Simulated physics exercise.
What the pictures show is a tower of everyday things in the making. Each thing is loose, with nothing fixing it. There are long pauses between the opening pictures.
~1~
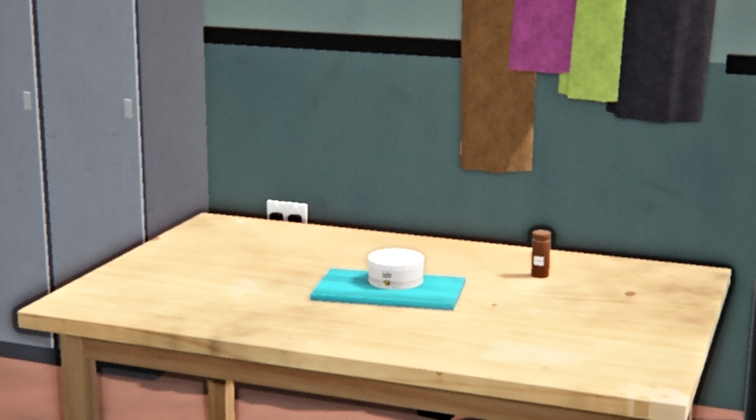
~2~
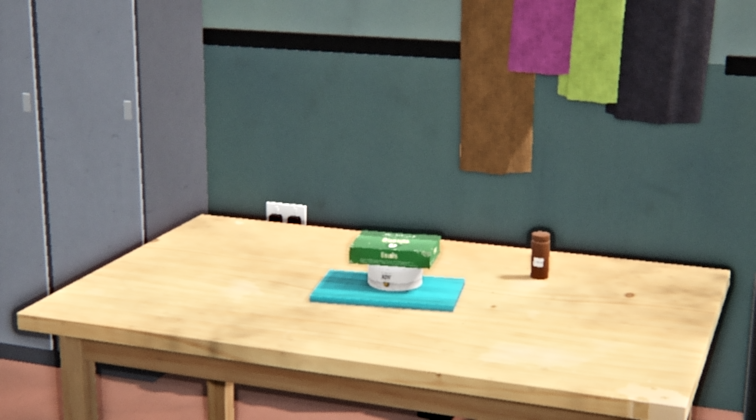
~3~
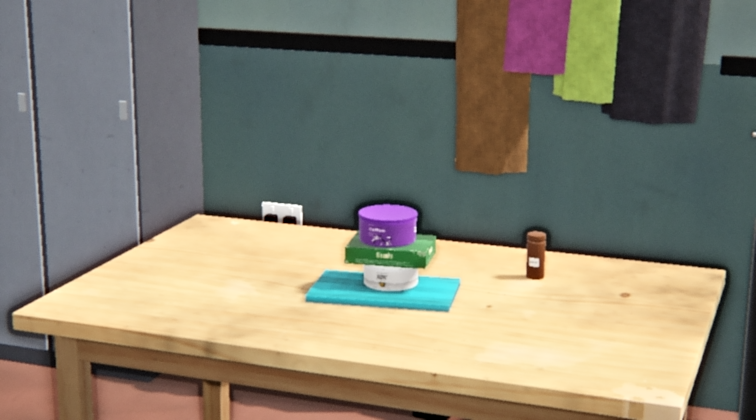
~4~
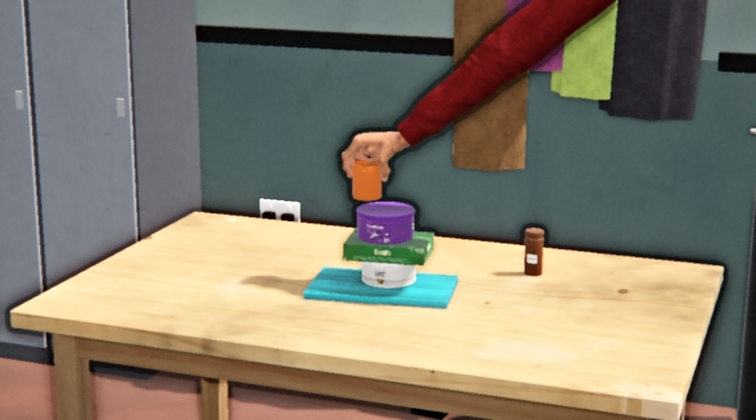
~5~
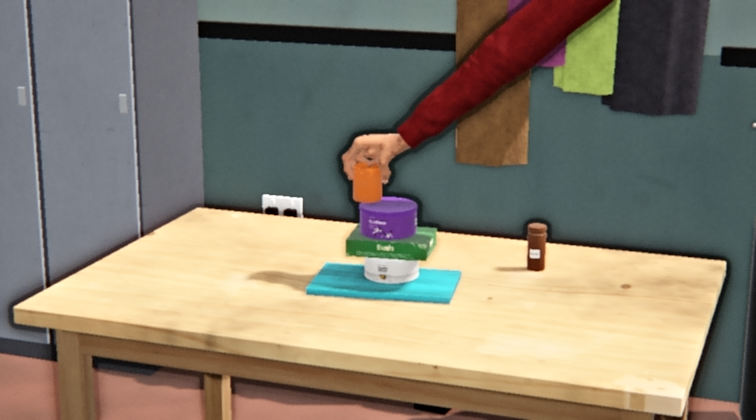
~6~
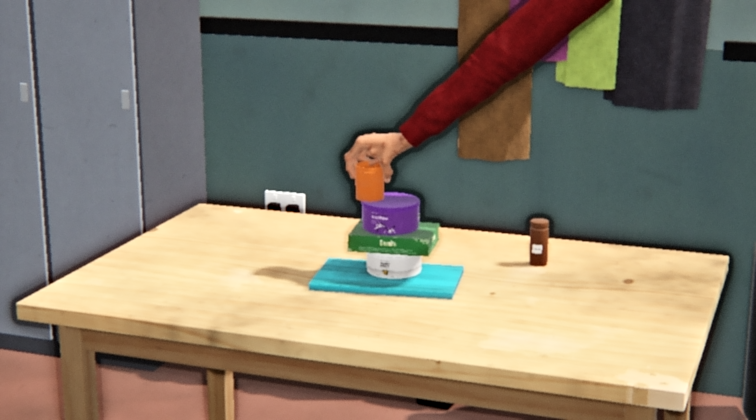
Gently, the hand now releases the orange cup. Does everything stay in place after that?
I predict no tumble.
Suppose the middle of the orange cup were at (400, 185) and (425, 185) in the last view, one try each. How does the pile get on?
Result of try one: The pile remains stable; result of try two: The pile tips over.
Then, 1.00 s on from there, no change.
Then, 2.10 s on from there, orange cup resting near (370, 182).
In the end, all 6 unmoved. At the end, from the last picture's camera, orange cup near (370, 182). The pile keeps its balance.
